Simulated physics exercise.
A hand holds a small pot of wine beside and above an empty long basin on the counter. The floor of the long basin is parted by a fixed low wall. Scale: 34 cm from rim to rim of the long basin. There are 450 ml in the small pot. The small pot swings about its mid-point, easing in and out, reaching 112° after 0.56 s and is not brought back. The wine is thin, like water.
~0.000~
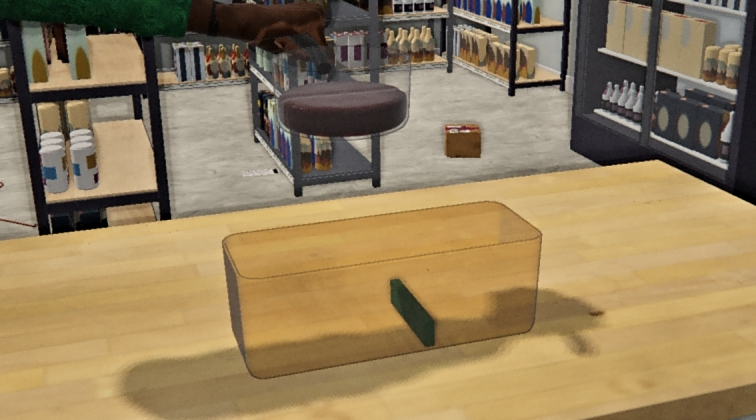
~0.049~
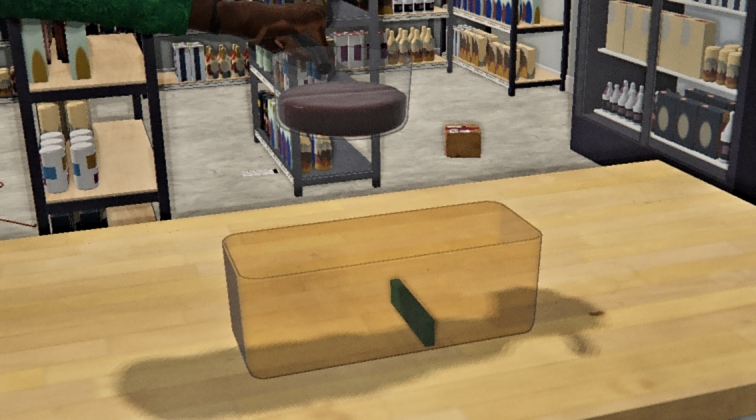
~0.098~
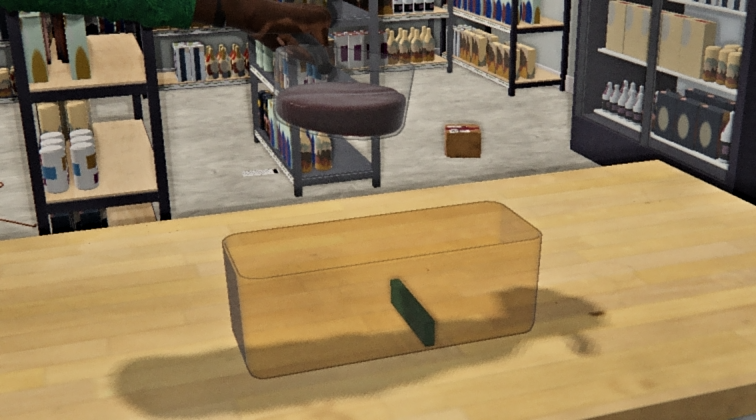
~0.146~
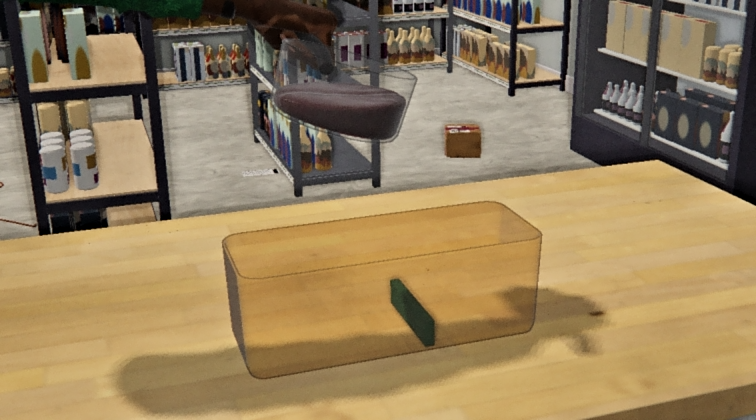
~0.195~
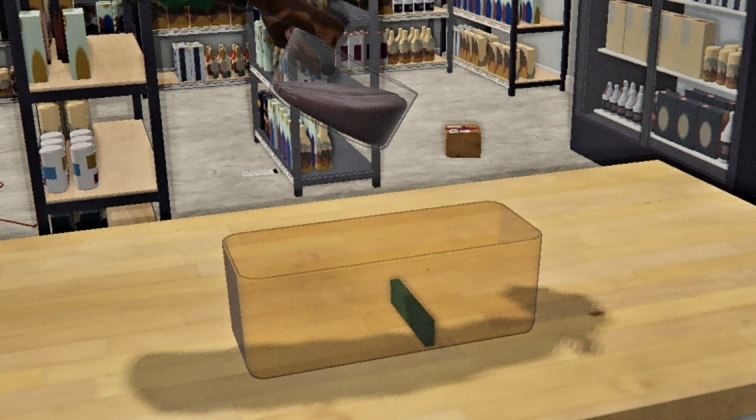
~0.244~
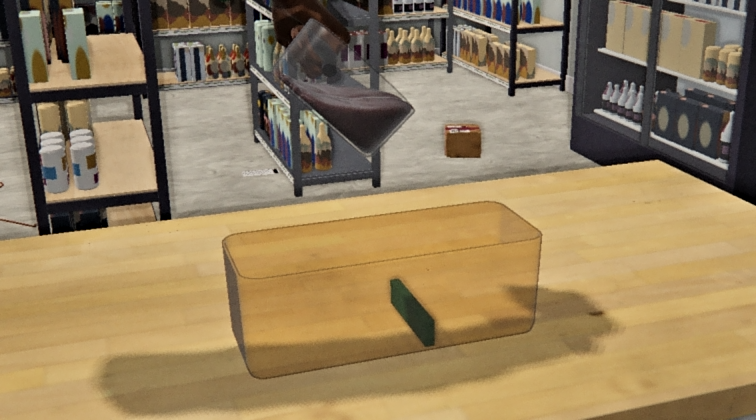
A hand tilting a small clear pot of dark wine steadily rightward above an empty amber basin on a wooden counter.
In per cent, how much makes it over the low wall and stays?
Roughly 68 per cent is past the wall.
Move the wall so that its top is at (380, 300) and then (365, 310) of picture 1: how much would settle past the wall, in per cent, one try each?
First 85, then 85 per cent.
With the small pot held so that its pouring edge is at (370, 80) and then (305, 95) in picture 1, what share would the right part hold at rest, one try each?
In turn about 25 and 15 per cent.
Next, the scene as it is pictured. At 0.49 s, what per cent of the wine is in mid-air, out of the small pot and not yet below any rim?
Some 54 per cent.
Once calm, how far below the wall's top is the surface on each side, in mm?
Some 28 mm on the left and 14 mm on the right.
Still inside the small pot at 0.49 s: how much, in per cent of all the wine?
About 18 per cent.
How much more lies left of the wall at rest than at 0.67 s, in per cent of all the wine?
Some 12 per cent.
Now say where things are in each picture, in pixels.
It leans 0°; its right rim is at (406, 55); the wine meets the walls at (278, 100) and (401, 89); the long basin's rim runs from (230, 259) to (521, 219); the wall's top is at (412, 300), in the first picture.
It leans 2°; its right rim is at (407, 58); the wine meets the walls at (278, 99) and (401, 89), in the second picture.
It leans 8°; its right rim is at (409, 65); the wine meets the walls at (277, 98) and (401, 91), in the third picture.
It leans 18°; its right rim is at (411, 76); the wine meets the walls at (274, 93) and (401, 93), in the fourth picture.
It leans 30°; its right rim is at (411, 92); the wine meets the walls at (273, 86) and (403, 95), in the fifth picture.
It leans 45°; its right rim is at (407, 109); the wine meets the walls at (279, 78) and (400, 98), in the sixth picture.
Then, 0.49 s in, the tilt is 108° and 17 per cent is still to pour, 0 is left of the wall and 28 right of it.
Then, 0.67 s in, the tilt is 112° and 3 per cent is still to pour, 19 is left of the wall and 68 right of it.
Then, 0.86 s in, the tilt is 112° and 0 per cent is still to pour, 29 is left of the wall and 68 right of it.
Then, 1.06 s in, the tilt is 112° and 0 per cent is still to pour, 30 is left of the wall and 68 right of it.
Finally, 30 per cent lies left of the wall, 68 right of it and 2 outside.
